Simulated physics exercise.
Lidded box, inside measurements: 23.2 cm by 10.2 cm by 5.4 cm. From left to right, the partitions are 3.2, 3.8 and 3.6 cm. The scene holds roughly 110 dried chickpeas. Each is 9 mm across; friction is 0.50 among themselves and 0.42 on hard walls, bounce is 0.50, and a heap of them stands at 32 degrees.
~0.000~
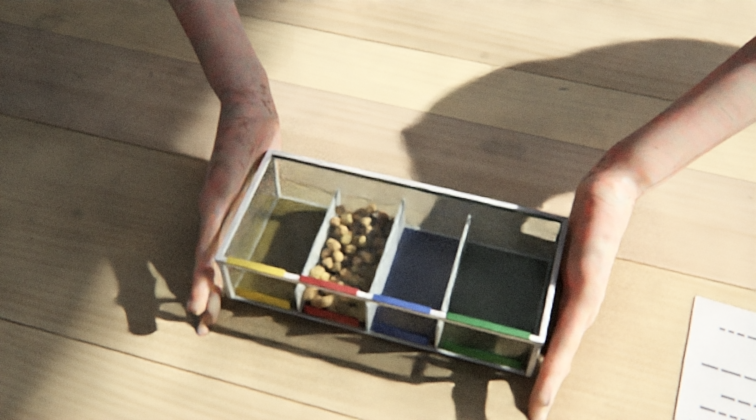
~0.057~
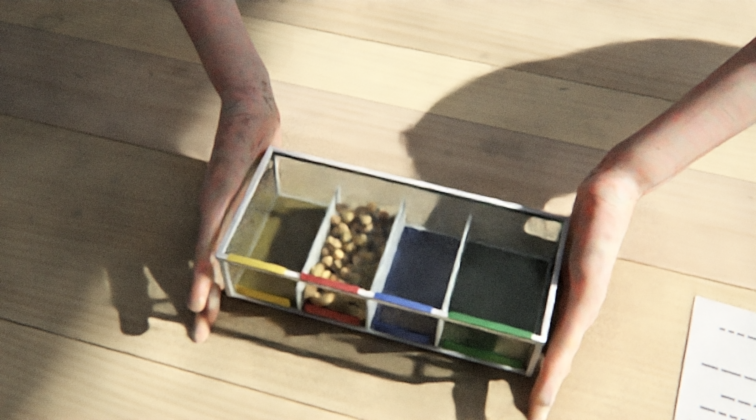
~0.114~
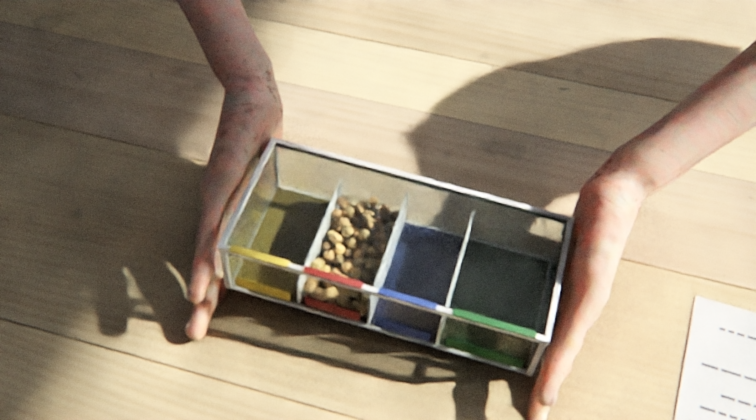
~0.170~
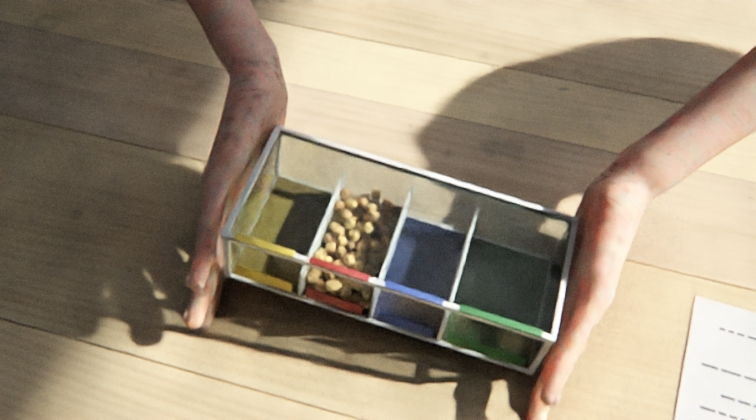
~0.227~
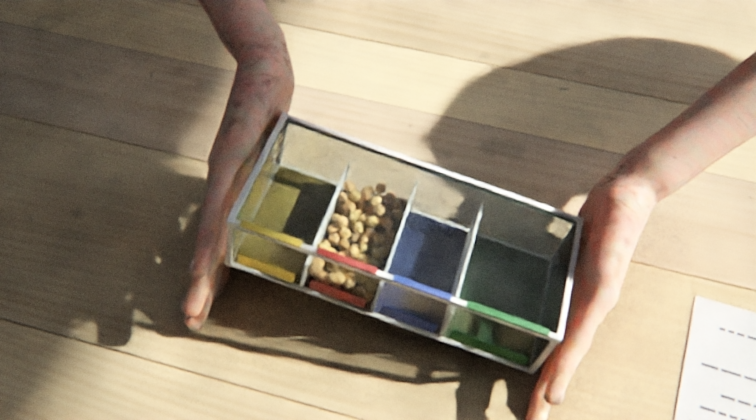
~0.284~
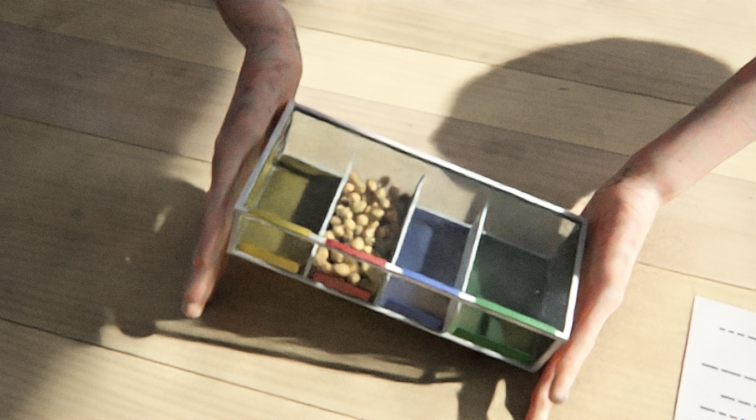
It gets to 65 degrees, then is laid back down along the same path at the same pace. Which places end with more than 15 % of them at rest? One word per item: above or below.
In order - red compartment: Above; blue compartment: Below; green compartment: Below; yellow compartment: Below.
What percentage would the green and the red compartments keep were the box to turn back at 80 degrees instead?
Result - green 5 percent; red 85 percent.
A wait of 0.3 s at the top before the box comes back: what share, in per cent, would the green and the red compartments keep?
Green 0, red 100.
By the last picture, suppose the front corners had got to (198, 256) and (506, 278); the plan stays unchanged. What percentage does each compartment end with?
Red = 100 %, blue = 0 %, green = 0 %, yellow = 0 %.
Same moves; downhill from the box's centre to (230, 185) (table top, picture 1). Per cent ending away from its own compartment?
My best guess is some 5 per cent.
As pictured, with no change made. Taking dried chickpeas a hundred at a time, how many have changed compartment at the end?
Roughly 0 %.
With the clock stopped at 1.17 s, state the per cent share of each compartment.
In per cent: Red 100, blue 0, green 0, yellow 0.
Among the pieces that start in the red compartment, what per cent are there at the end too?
About 100 in a hundred.
After 1.17 s, tilt 64 degrees; red 100 %.
After 1.75 s, tilt 28 degrees; red 100 %.
After 2.39 s, tilt 0 degrees; red 100 %.
By 3.0 s all is still; red 100 %, blue 0 %, green 0 %, yellow 0 %.
